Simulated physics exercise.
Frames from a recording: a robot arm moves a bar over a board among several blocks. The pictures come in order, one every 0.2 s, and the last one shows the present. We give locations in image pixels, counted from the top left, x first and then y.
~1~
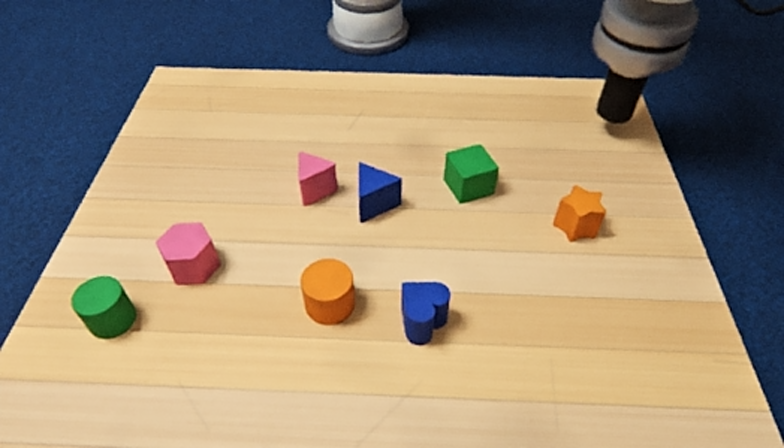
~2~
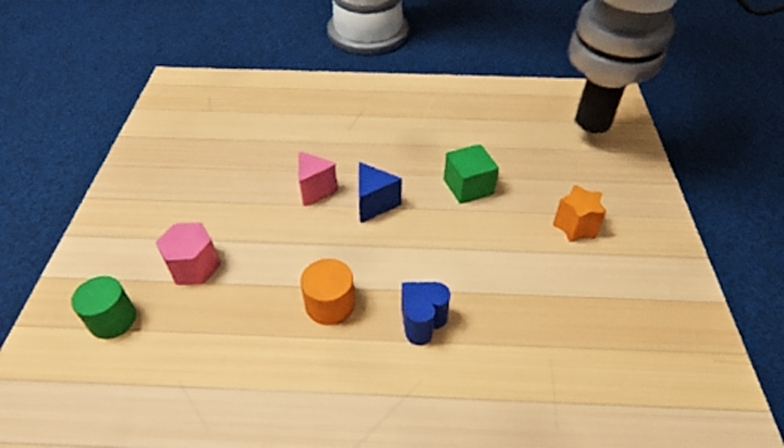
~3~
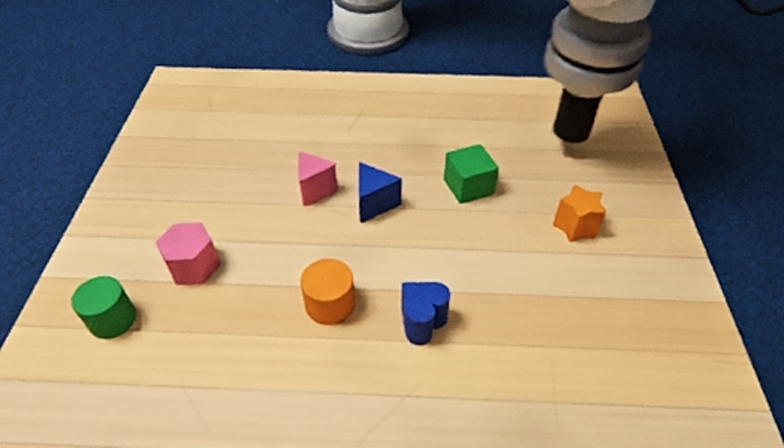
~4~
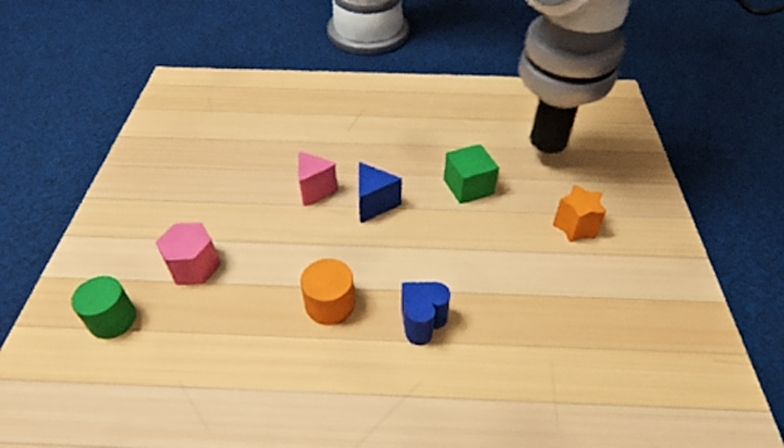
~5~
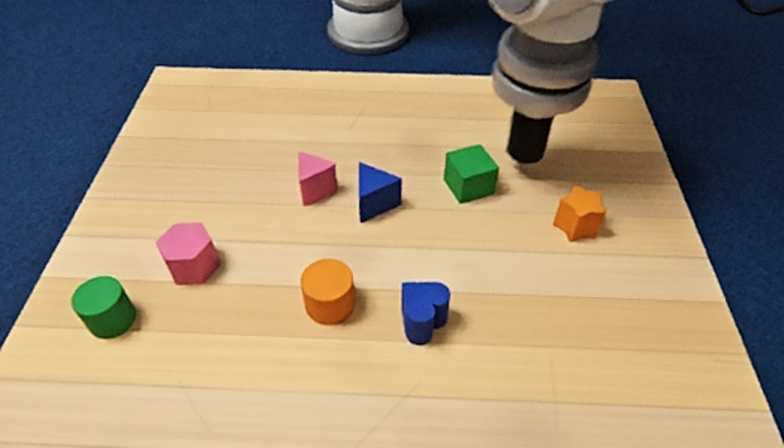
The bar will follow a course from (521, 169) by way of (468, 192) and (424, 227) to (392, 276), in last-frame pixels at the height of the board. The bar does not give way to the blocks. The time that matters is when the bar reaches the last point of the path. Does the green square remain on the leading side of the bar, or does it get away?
I think it loses its spot in front.
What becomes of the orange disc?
Left in place.
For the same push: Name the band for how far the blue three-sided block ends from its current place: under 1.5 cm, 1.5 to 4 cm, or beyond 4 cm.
That one ends up 1.5 to 4 cm from where it is now.
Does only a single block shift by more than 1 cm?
No, that is not how it ends up.
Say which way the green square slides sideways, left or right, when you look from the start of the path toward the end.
Toward the right.
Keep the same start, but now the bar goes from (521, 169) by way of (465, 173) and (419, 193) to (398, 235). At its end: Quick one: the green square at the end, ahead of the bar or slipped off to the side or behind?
By then it is in front of the bar.
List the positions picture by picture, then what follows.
The first frame shows lower end of the bar (614, 113), tops of blocks, orange disc (327, 279), blue three-sided block (373, 178), blue heart (424, 298), green square (472, 160).
The second frame shows bar (593, 122), blocks as before.
The third frame shows bar (571, 132), blocks as before.
The fourth frame shows bar (548, 142), blocks as before.
The fifth frame shows bar (525, 152), orange disc (327, 279), blue three-sided block (373, 178), blue heart (424, 298), green square (472, 160).
The first path, step by step. One third of the way, bar (471, 174); green square (433, 173).
Two thirds of the way, bar (425, 209); blue three-sided block (342, 181), turned 55° clockwise; green square (381, 202), turned 35° clockwise.
At the end, bar (392, 259); orange disc not moved; blue three-sided block (339, 181), turned 65° clockwise; blue heart not moved; green square (370, 207), turned 50° clockwise.
